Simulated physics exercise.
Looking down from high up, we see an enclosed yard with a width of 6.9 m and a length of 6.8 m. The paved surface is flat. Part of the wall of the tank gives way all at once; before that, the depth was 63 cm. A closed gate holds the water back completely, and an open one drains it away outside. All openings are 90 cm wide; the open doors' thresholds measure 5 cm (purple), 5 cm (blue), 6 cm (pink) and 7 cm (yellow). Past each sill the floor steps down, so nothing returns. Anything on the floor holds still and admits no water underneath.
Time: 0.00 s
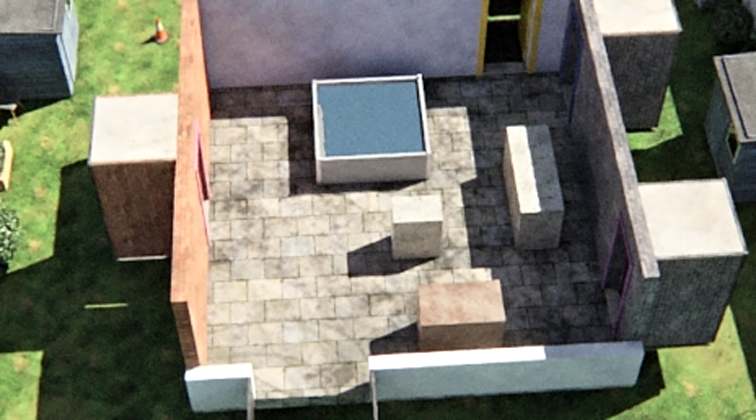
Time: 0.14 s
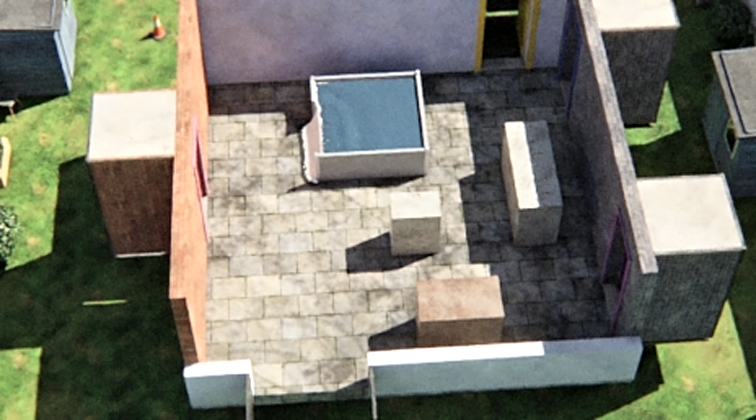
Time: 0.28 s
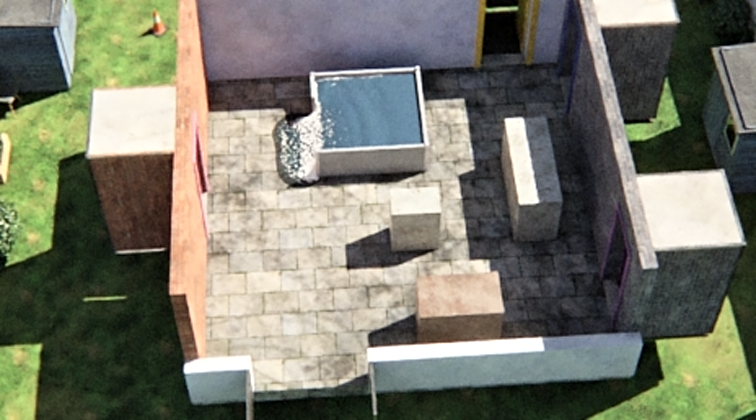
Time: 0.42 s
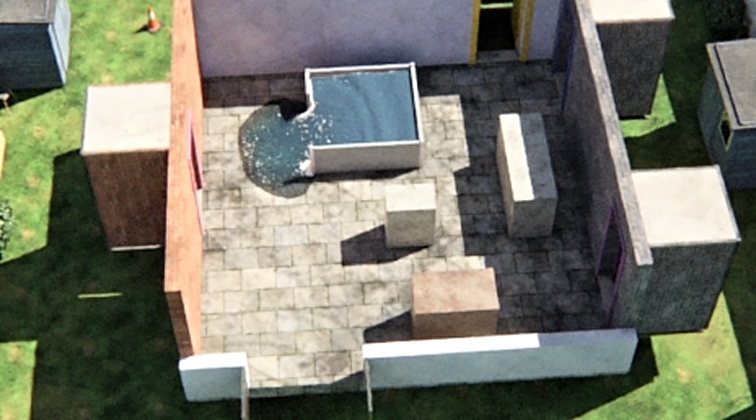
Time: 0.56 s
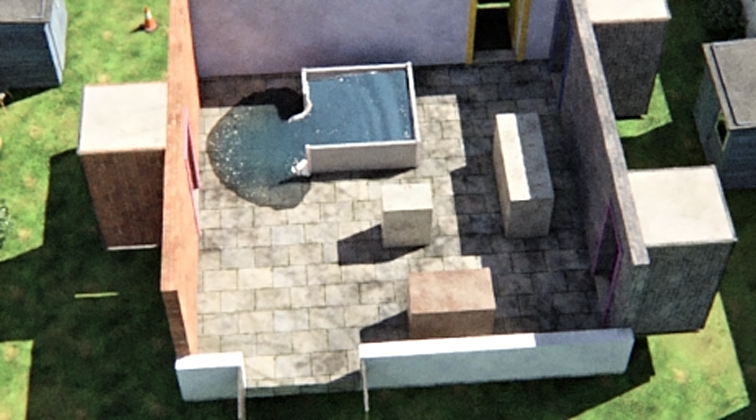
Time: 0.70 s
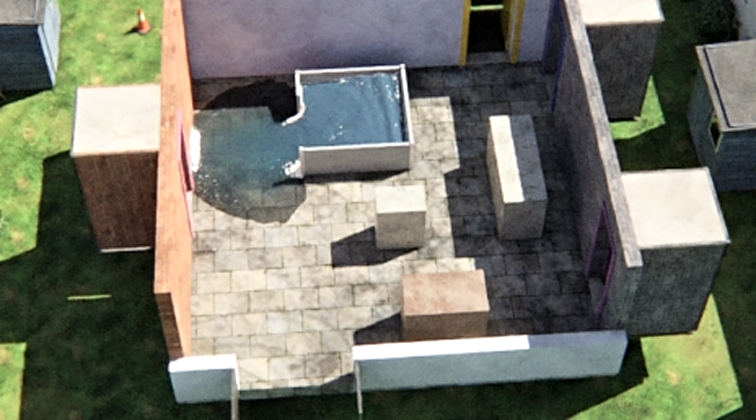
In the video, seen from above, a still tank of water in a walled, paved yard opens on its left side, and water pours out, spreading across the paving to the brick wall on the left as the view shifts slightly.
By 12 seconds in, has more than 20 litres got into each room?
At the purple door the inflow will remain within the limit. At the blue door the inflow will break the limit. At the pink door the inflow will break the limit. At the yellow door the inflow will remain within the limit.
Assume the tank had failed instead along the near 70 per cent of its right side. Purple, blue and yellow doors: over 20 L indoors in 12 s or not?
Then: Purple above, blue over, yellow above.
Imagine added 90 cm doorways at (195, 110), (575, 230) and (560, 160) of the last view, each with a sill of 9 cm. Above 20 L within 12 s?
Result in order - more than that, not enough, not enough.
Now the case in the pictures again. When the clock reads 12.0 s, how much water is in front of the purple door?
It comes to near 5.5 cm.
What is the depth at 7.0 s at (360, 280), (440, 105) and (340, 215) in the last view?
Around 1 cm, 1 cm and 0 cm.
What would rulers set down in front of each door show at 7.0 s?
In cm: Purple 0, blue 10, pink 9, yellow 4.
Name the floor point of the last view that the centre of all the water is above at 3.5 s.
Centre: Roughly (280, 165) px.
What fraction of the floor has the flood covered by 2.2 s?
Close to 20 in a hundred.
After 1.4 s water covers 15 % of the floor and is deepest (38 cm) near (193, 161); purple door not reached, blue door not reached, pink door 20 cm at the sill, 12 L in, yellow door not reached.
After 2.2 s water covers 20 % of the floor and is deepest (38 cm) near (194, 83); purple door not reached, blue door not reached, pink door 20 cm at the sill, 75 L in, yellow door not reached.
After 3.5 s water covers 35 % of the floor and is deepest (25 cm) near (194, 83); purple door not reached, blue door not reached, pink door 13 cm at the sill, 142 L in, yellow door not reached.
After 7.0 s water covers 60 % of the floor and is deepest (12 cm) near (191, 380); purple door not reached, blue door 10 cm at the sill, 46 L in, pink door 9 cm at the sill, 192 L in, yellow door 4 cm at the sill, 0 L in.
After 12.0 s water covers 85 % of the floor and is deepest (6 cm) near (354, 370); purple door 5 cm at the sill, 1 L in, blue door 5 cm at the sill, 66 L in, pink door 5 cm at the sill, 199 L in, yellow door 3 cm at the sill, 0 L in.
